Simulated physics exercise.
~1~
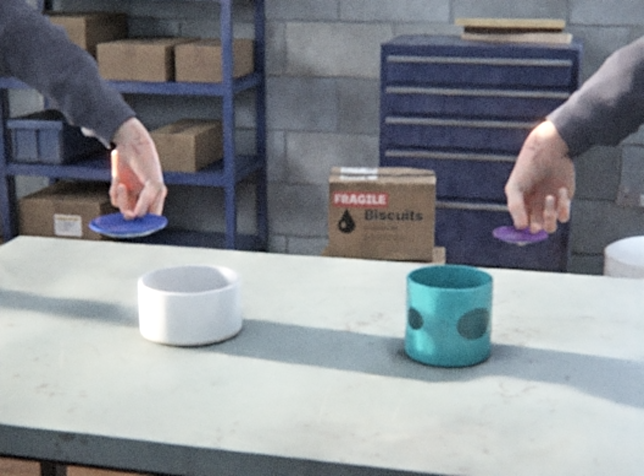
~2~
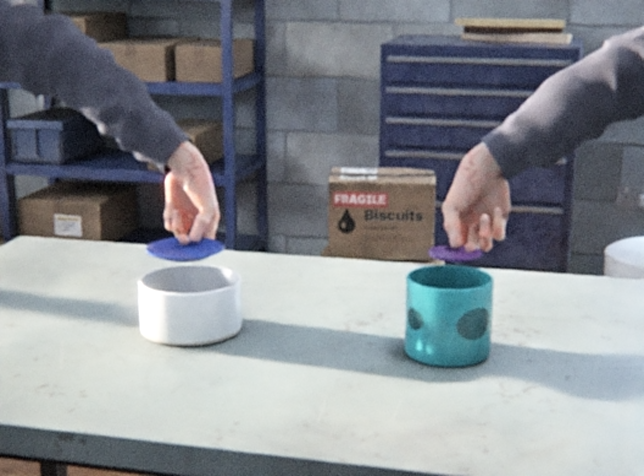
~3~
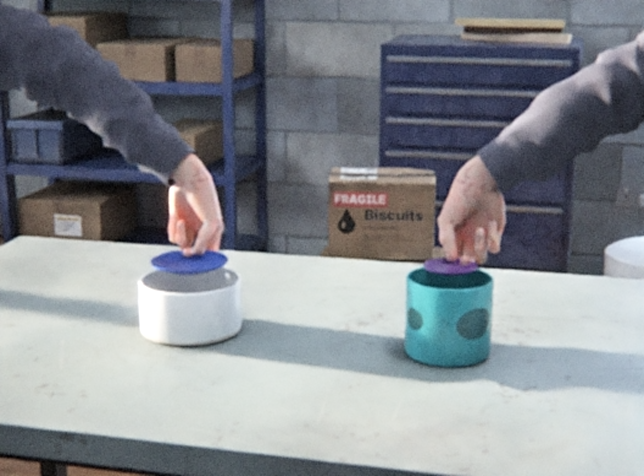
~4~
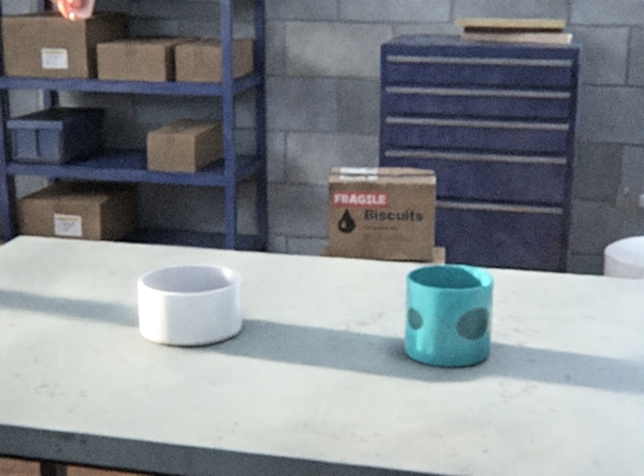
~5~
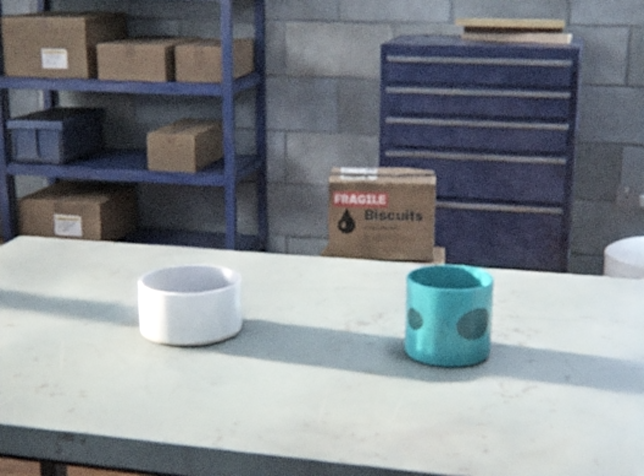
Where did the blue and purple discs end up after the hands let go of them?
Both discs fell inside the pots beneath them, the blue one into the white pot and the purple one into the teal pot, instead of resting on the rims.
